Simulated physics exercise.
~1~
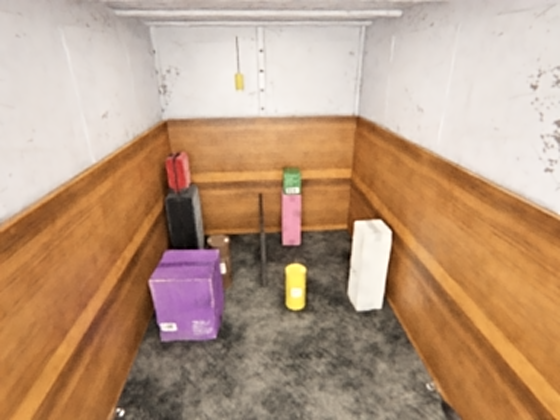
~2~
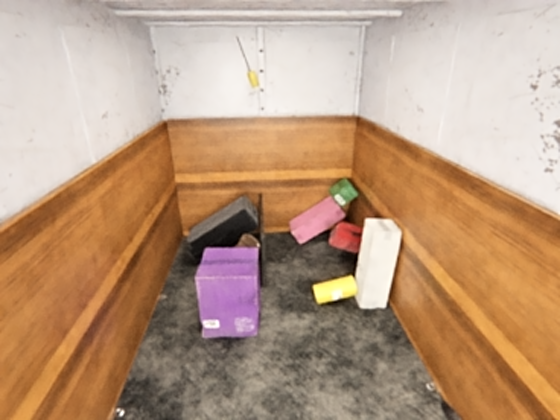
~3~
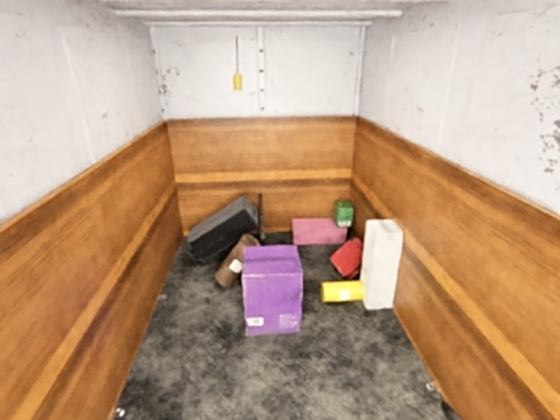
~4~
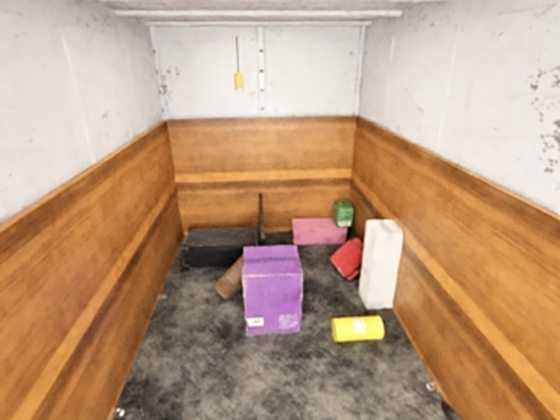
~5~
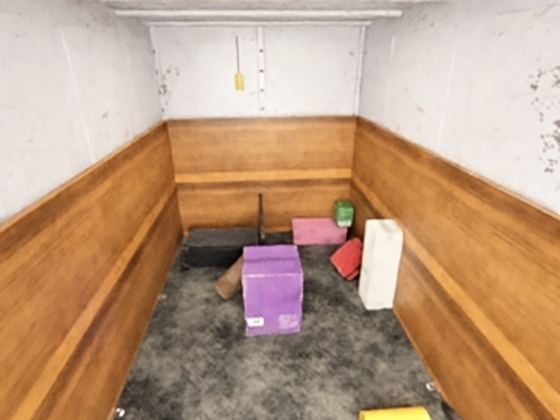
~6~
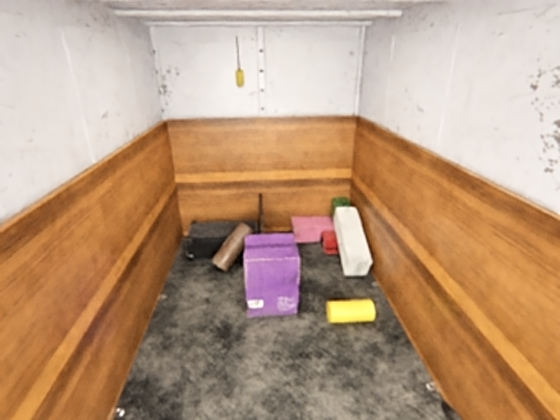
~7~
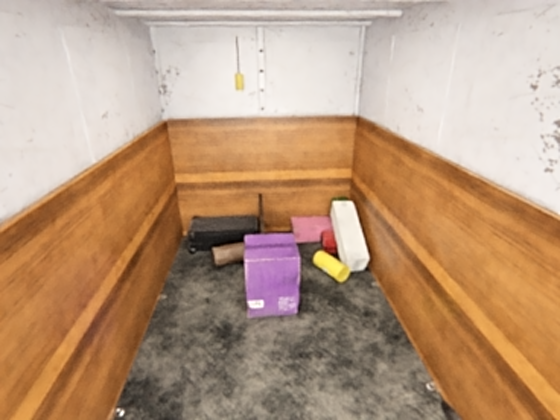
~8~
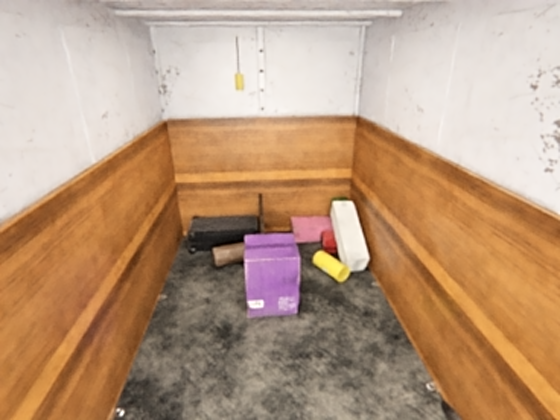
In a wood-panelled cargo bay, boxes and cases topple and slide, leaving the purple box upright.
